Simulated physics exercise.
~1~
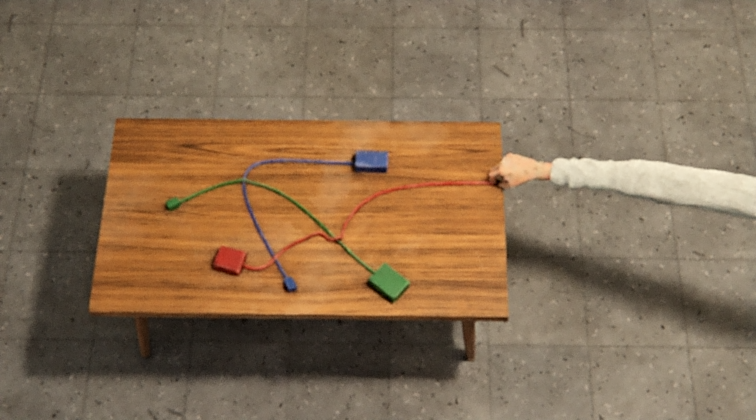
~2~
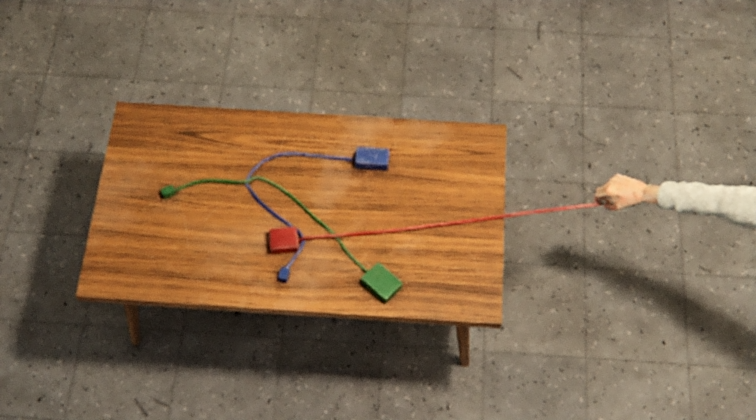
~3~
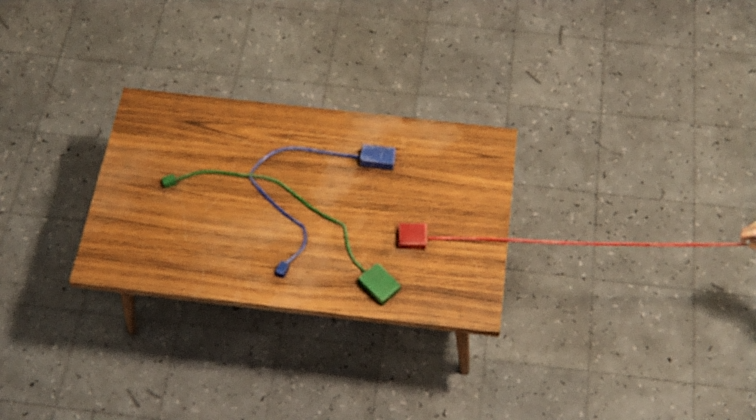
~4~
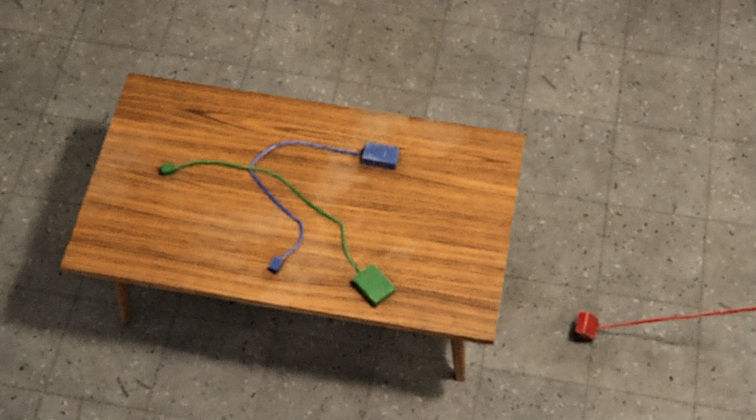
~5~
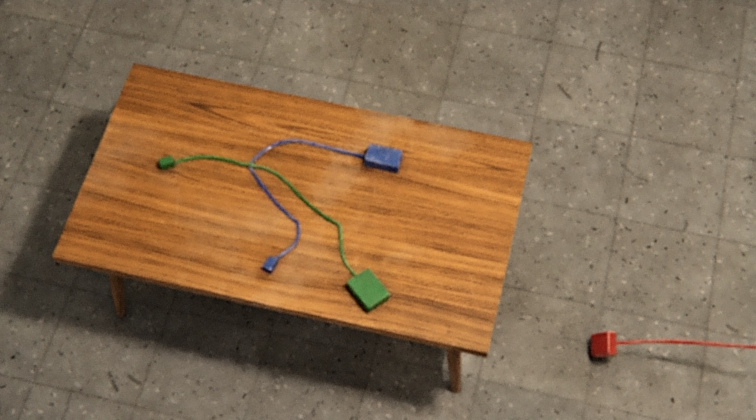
Red lead pulled rightwards by a hand, dragging its charger off a wooden table while blue and green chargers stay put.
